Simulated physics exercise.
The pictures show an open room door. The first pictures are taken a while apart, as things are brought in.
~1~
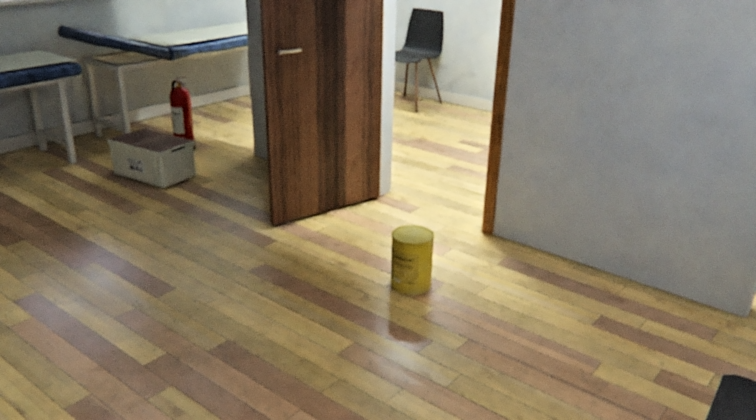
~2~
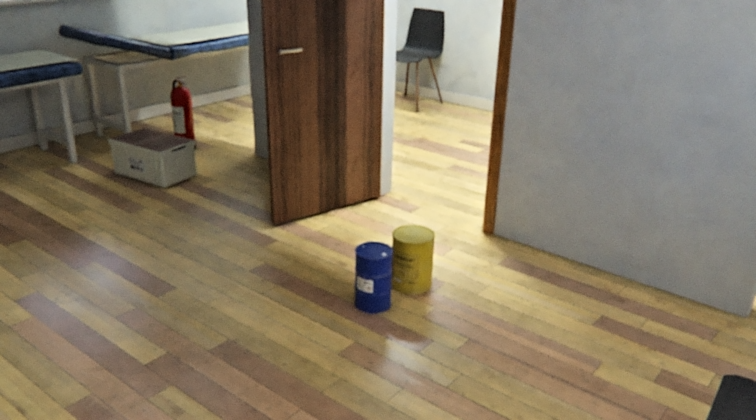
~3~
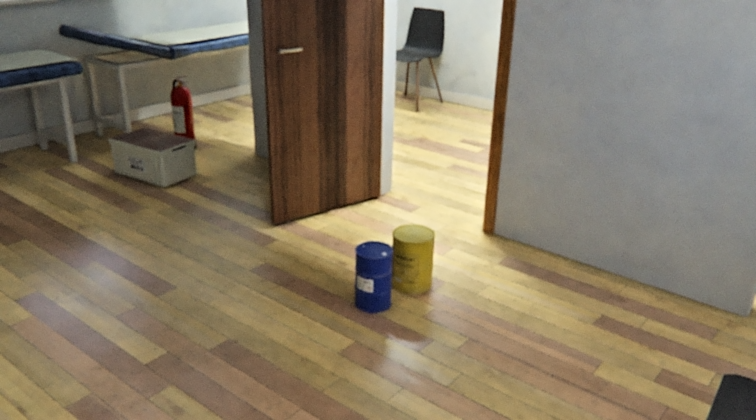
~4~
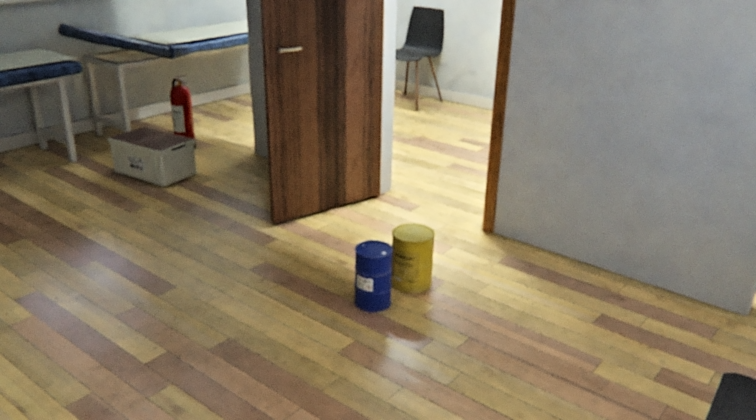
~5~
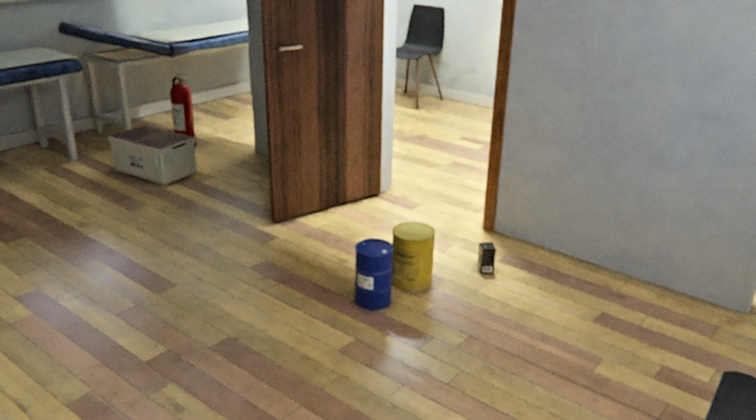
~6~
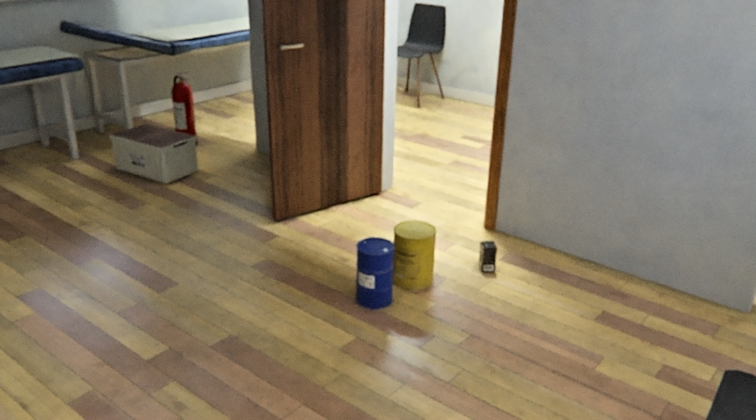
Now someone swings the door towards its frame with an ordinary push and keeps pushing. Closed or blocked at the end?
Here the door reaches the frame.
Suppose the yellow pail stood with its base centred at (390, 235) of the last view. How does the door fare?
Then it is blocked.
Then, 0.80 s later than the last frame, open by 86°.
Then, 1.40 s later than the last frame, open by 61°.
Then, 1.90 s later than the last frame, open by 38°.
Then, 2.50 s later than the last frame, open by 10°.
When it is over, open by 0°; all 3 as before. End places, in pixels of the last picture, black carton near (488, 257).
